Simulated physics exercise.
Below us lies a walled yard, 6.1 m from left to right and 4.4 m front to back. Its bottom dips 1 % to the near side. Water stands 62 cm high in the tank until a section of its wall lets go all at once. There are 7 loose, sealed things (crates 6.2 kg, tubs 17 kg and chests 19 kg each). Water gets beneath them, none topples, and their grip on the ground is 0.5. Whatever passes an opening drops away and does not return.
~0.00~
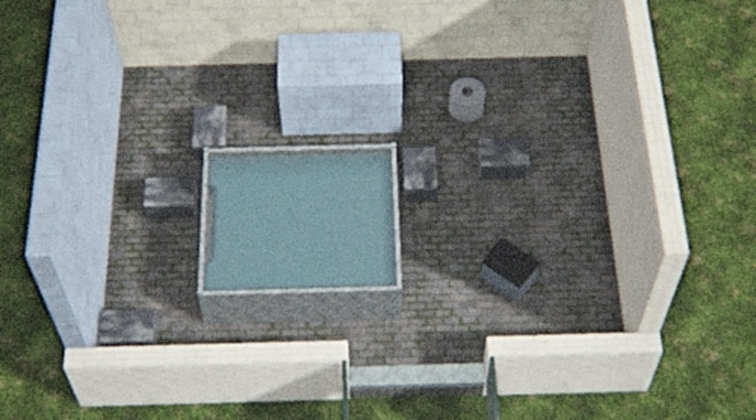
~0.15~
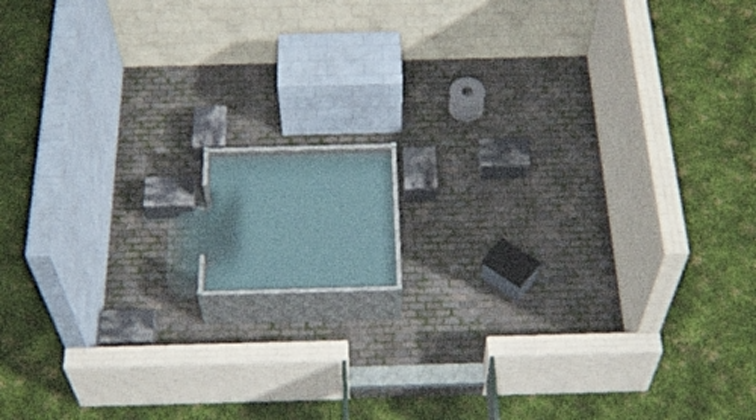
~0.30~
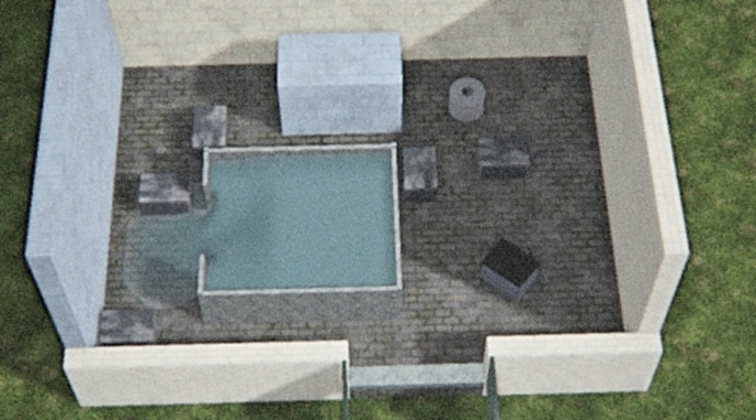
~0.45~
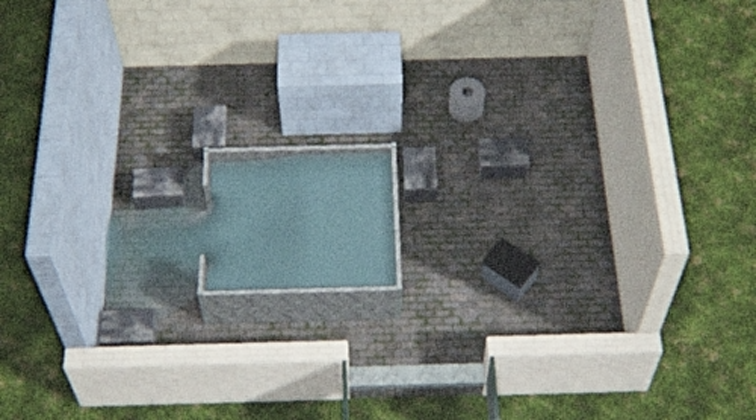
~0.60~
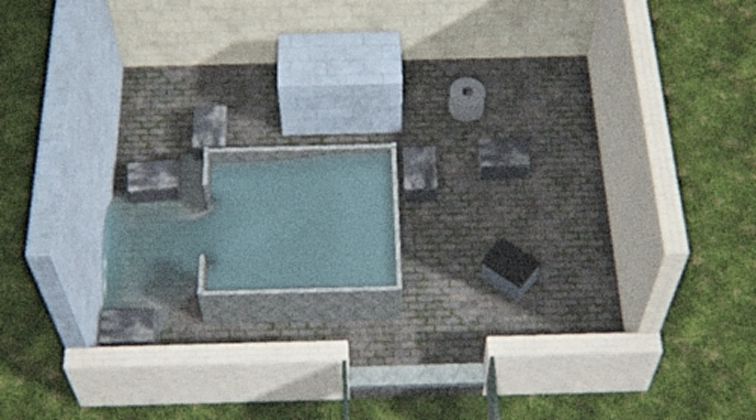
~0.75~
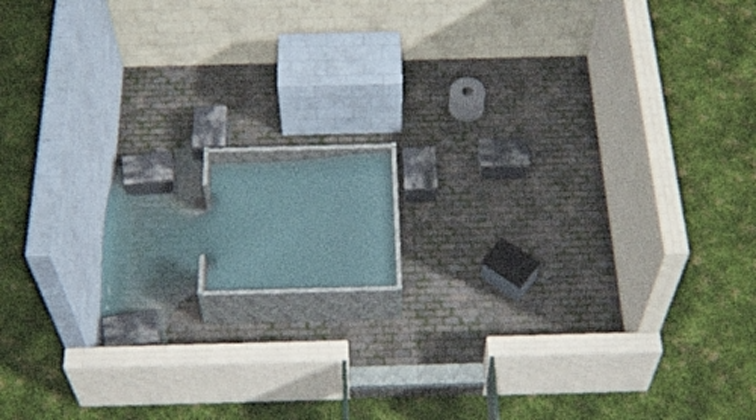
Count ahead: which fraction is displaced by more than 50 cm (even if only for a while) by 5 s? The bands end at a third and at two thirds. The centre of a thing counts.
That comes to one to two thirds.
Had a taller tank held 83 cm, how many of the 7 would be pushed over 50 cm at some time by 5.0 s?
In that case 3 of them.
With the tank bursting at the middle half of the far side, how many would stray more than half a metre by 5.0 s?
Then 4.
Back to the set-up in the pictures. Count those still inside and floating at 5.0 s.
I count 2.
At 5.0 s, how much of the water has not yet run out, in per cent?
Some 96 per cent remains.
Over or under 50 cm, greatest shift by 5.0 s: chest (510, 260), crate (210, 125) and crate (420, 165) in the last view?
In turn: Less, over, less.
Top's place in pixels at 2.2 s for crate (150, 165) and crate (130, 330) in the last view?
Around (211, 68) and (228, 320).
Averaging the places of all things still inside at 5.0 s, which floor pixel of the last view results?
Around (425, 194).
After 1.1 s 1 of 7 are over 50 cm from their spots; 0 afloat.
After 2.2 s 2 of 7 are over 50 cm from their spots; 2 afloat.
After 3.5 s 3 of 7 are over 50 cm from their spots; 3 afloat.
After 5.0 s 3 of 7 are over 50 cm from their spots, and 3 have been at some point; 2 afloat.
